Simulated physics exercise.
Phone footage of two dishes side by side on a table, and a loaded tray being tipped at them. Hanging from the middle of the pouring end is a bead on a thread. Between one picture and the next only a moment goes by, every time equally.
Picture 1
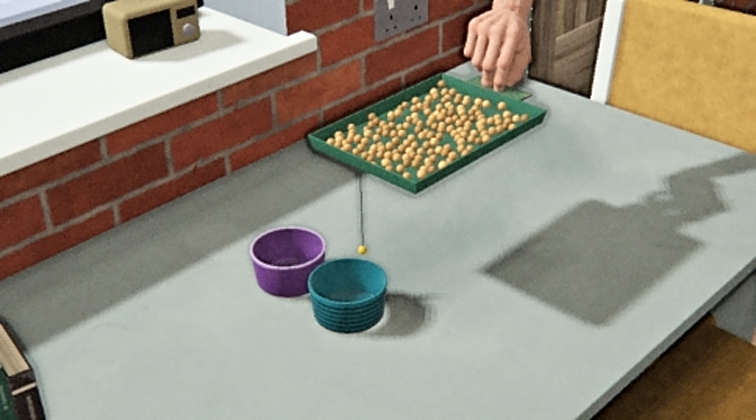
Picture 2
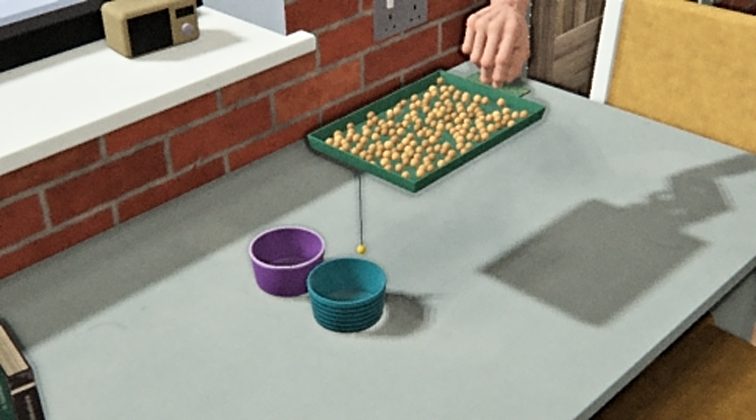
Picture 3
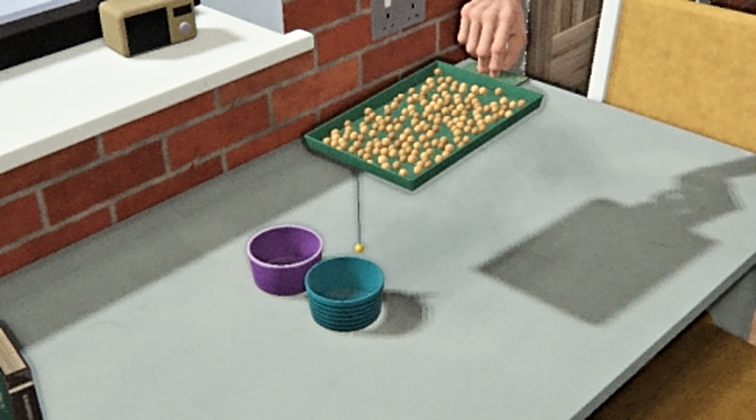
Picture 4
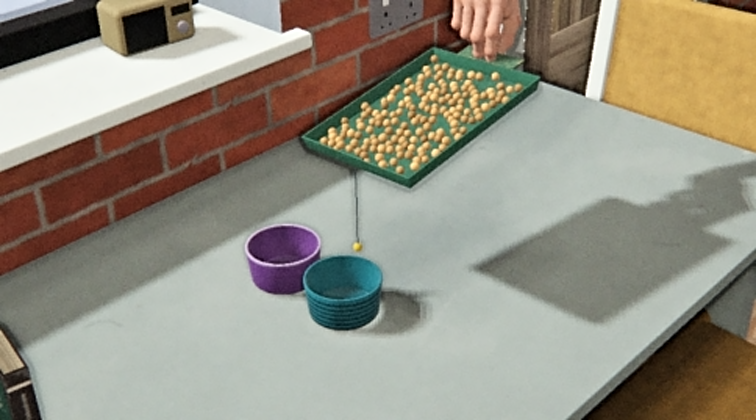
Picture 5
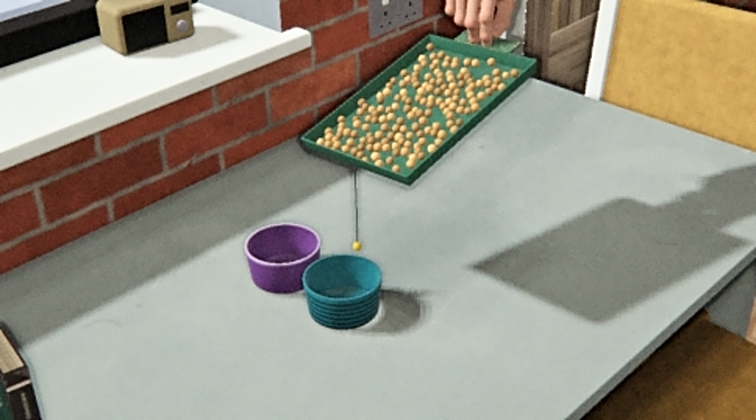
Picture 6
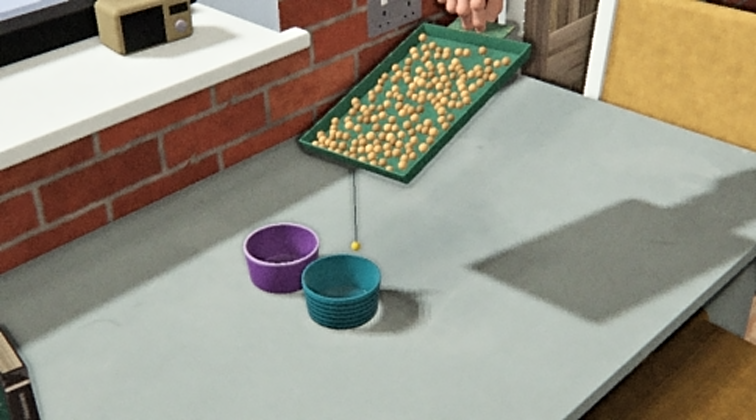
A hand at the top holds the far end of a green tray of round wooden beads above a grey table, seen from above at an angle beside a red brick wall. A yellow bead hangs on a thread from the tray's near edge, behind a purple dish at left and a teal one at right. The tray's far end rises, its left corner dips and the beads start shifting, while the view drifts slightly.
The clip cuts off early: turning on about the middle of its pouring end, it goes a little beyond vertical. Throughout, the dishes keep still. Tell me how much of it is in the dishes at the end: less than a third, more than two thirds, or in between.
At the end the dishes hold more than two thirds of it.
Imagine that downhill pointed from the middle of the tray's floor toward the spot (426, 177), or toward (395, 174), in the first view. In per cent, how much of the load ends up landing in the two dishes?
0 % and 30 %, roughly.
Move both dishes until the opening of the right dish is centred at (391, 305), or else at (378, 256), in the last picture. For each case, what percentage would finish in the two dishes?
40% for the first placement, 20% for the second.
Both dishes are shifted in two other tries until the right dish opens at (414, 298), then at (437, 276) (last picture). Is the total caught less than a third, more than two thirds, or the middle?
Taking the two places in turn, the answer is below one third and then under a third.
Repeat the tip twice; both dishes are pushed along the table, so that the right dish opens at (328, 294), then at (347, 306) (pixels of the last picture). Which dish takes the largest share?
Well, the first time it's the one placed on the left, and the second time it's the one placed on the left.
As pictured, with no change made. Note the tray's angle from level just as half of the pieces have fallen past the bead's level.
Roughly 95°.
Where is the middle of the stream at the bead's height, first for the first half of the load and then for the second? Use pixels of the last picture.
The first part at (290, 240); the rest at (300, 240).
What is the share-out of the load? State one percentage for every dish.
Near 70 in a hundred for the left dish; near 20 for the right dish.
Soon, tray tipped steeply; most on the tray; a stray few in the left dish; a small part in the air.
A while on, tray tipped past a quarter turn; a small part on the tray; a small part in the right dish; about half in the left dish; a small part outside both; about a quarter in the air.
Towards the end, tray tipped past a quarter turn; about a quarter in the right dish; about two thirds in the left dish; a small part outside both.
Finally, tray tipped past a quarter turn; about a quarter in the right dish; about two thirds in the left dish; a small part outside both.
